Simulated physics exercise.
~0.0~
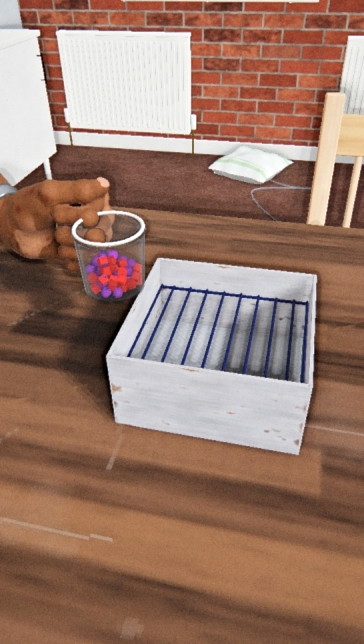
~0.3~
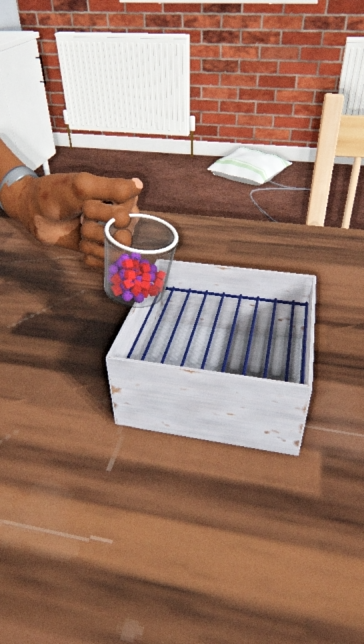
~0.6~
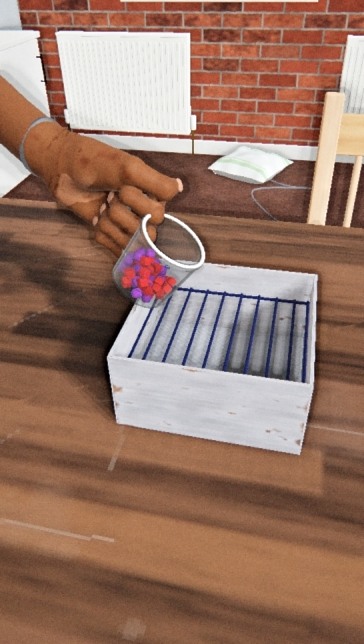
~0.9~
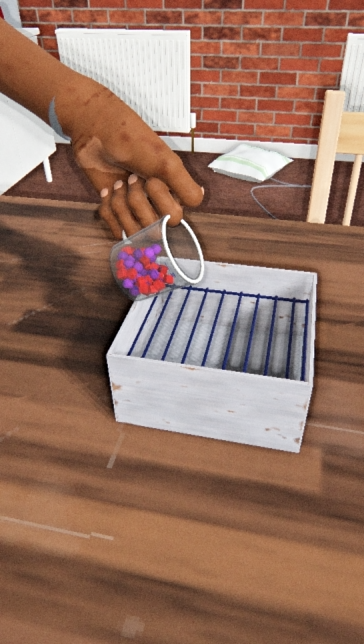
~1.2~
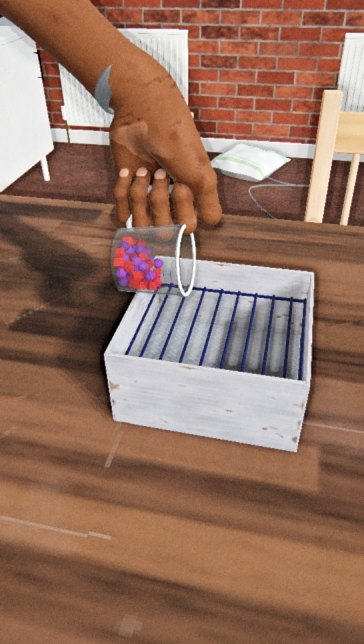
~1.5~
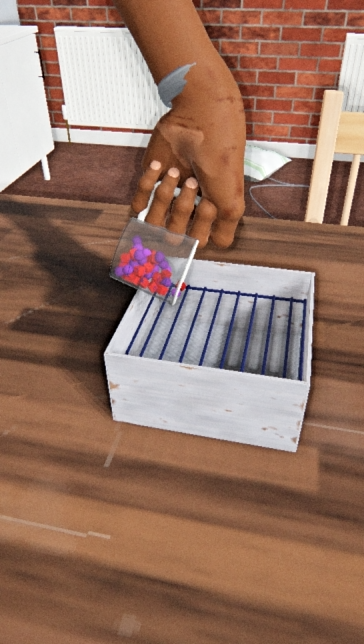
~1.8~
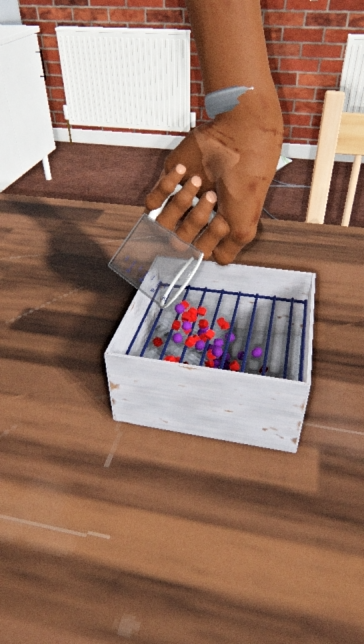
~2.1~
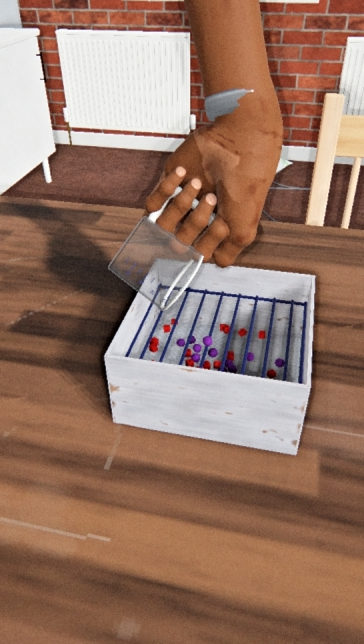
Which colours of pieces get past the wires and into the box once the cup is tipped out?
Both colours get through, with the red pieces and nearly all of the purple ones ending up beneath the wires in the box.
